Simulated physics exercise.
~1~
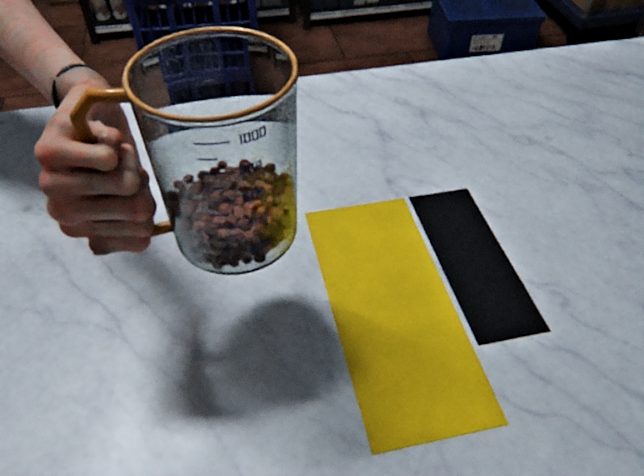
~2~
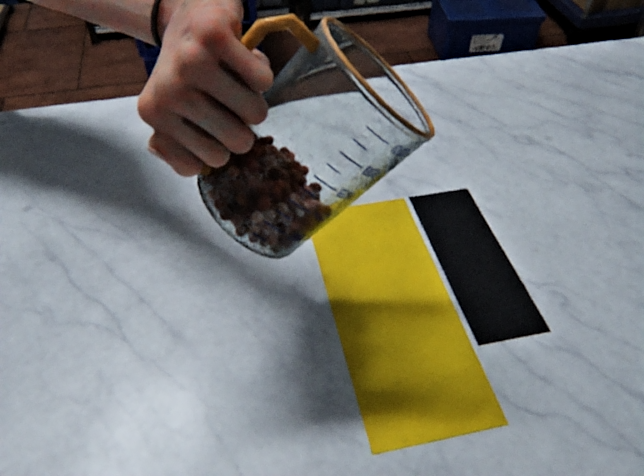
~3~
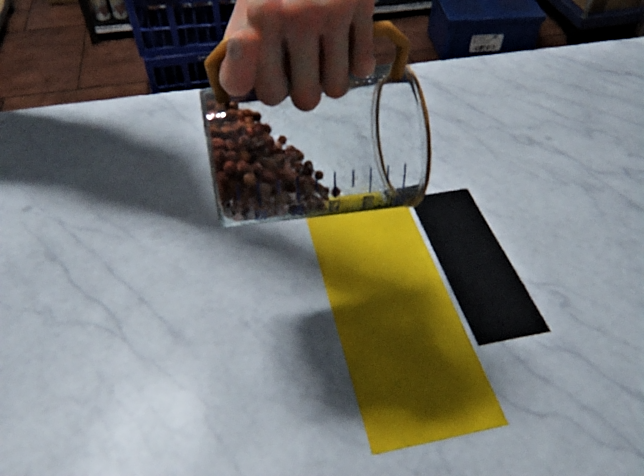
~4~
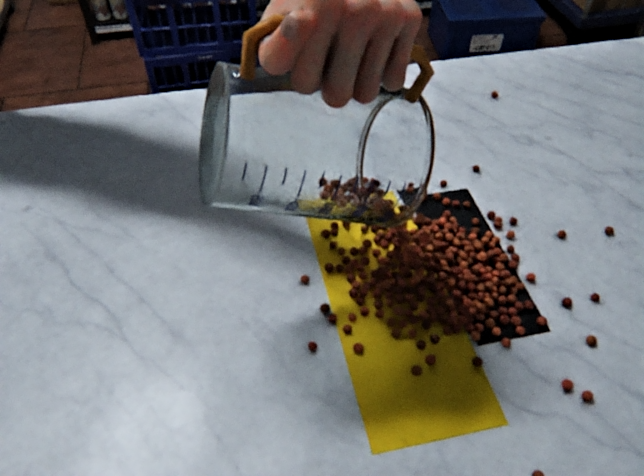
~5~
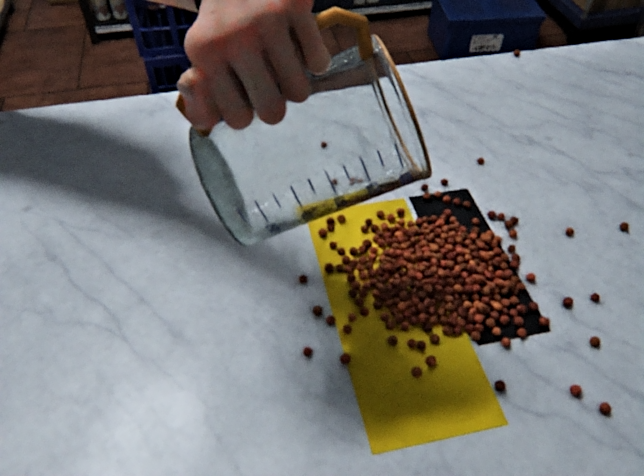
On a marble-patterned table, a hand tips a clear jug rightward, spilling brown pellets that heap across yellow and black mats, some scattering beyond.
